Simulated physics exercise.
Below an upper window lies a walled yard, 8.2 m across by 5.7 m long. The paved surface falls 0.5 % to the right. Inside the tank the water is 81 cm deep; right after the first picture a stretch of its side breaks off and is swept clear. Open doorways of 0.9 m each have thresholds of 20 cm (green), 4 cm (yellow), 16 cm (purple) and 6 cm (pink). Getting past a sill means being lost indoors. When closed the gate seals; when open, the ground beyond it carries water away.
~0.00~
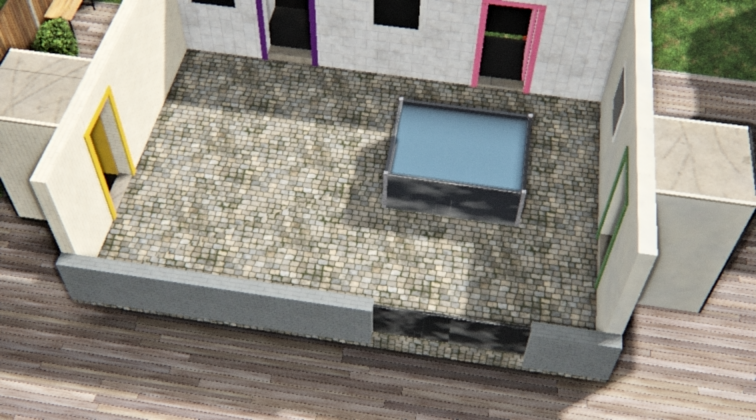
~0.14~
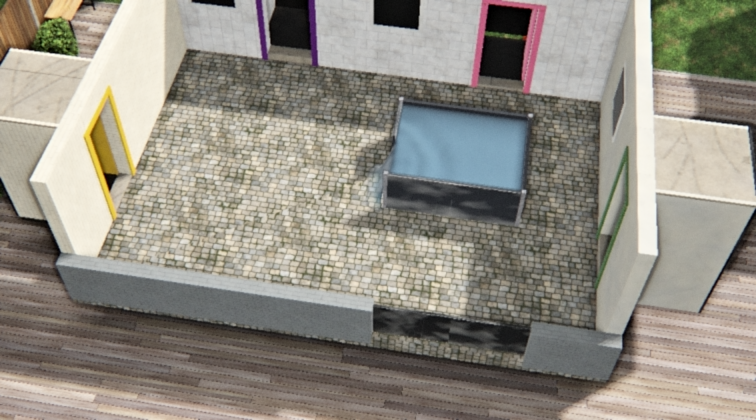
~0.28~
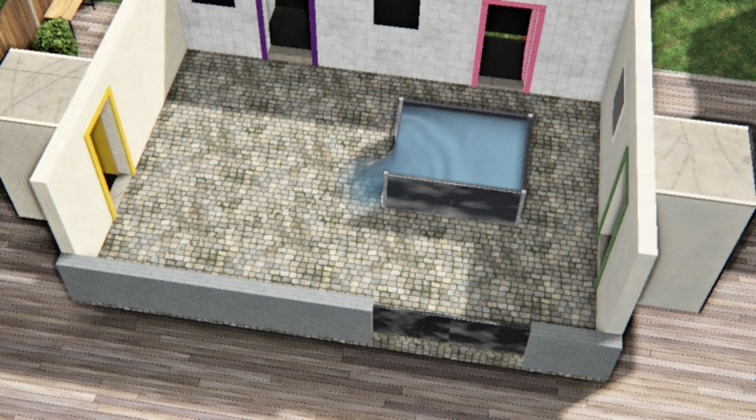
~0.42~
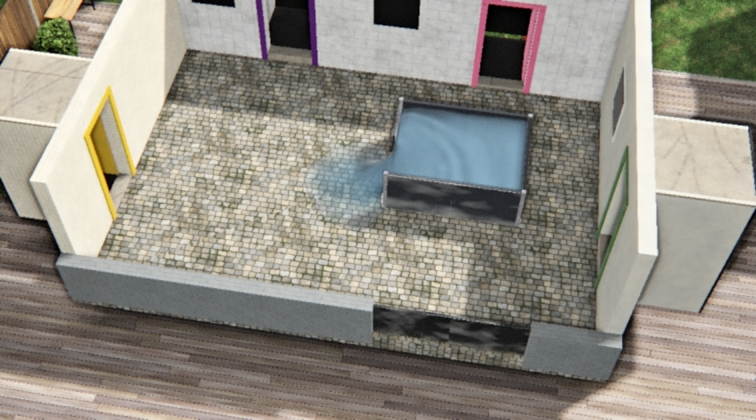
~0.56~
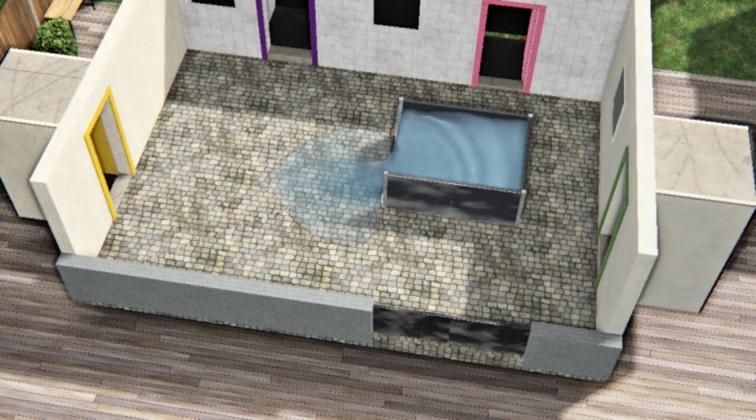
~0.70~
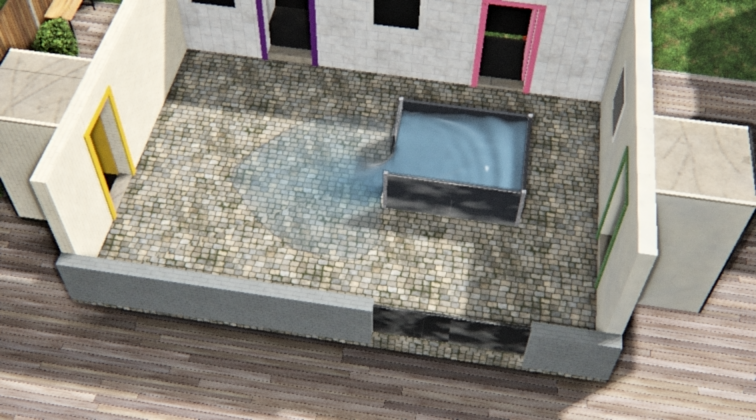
A walled, stone-paved yard held a raised tank full of blue water, still at first; then its left side broke open and water poured out, fanning leftward across the paving in a widening sheet.
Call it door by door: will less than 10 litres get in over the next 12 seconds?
Green door - yes, less; yellow door - no, 10 litres or more; purple door - yes, less; pink door - yes, less.
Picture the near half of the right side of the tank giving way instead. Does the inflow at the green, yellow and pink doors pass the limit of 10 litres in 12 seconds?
Outcomes - green: Exceeded, yellow: Exceeded, pink: Exceeded.
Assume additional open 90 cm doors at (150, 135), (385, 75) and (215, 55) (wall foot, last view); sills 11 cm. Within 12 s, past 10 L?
Note, doorways in listed order: Goes beyond, stays short, goes beyond.
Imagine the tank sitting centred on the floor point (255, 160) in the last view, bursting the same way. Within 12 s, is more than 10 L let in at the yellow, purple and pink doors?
Well, yellow ends up beyond the mark, purple ends up inside the mark and pink ends up inside the mark.
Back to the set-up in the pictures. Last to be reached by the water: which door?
Result: Green door.
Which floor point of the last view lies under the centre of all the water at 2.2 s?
Near (357, 179).
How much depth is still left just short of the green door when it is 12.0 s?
Depth: Approx. 11.5 cm.
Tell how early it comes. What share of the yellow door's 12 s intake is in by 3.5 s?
That works out near 45%.
After 1.4 s water covers 40 % of the floor and is deepest (40 cm) near (376, 190); green door not reached, yellow door 5 cm at the sill, 0 L in, purple door not reached, pink door not reached.
After 2.2 s water covers 50 % of the floor and is deepest (48 cm) near (88, 279); green door not reached, yellow door 13 cm at the sill, 48 L in, purple door 4 cm at the sill, 0 L in, pink door not reached.
After 3.5 s water covers 50 % of the floor and is deepest (24 cm) near (376, 190); green door not reached, yellow door 18 cm at the sill, 162 L in, purple door 4 cm at the sill, 0 L in, pink door not reached.
After 7.0 s water covers 70 % of the floor and is deepest (16 cm) near (182, 63); green door not reached, yellow door 12 cm at the sill, 319 L in, purple door 10 cm at the sill, 0 L in, pink door 3 cm at the sill, 0 L in.
After 12.0 s water covers 100 % of the floor and is deepest (12 cm) near (593, 110); green door 11 cm at the sill, 0 L in, yellow door 7 cm at the sill, 373 L in, purple door 8 cm at the sill, 0 L in, pink door 4 cm at the sill, 0 L in.
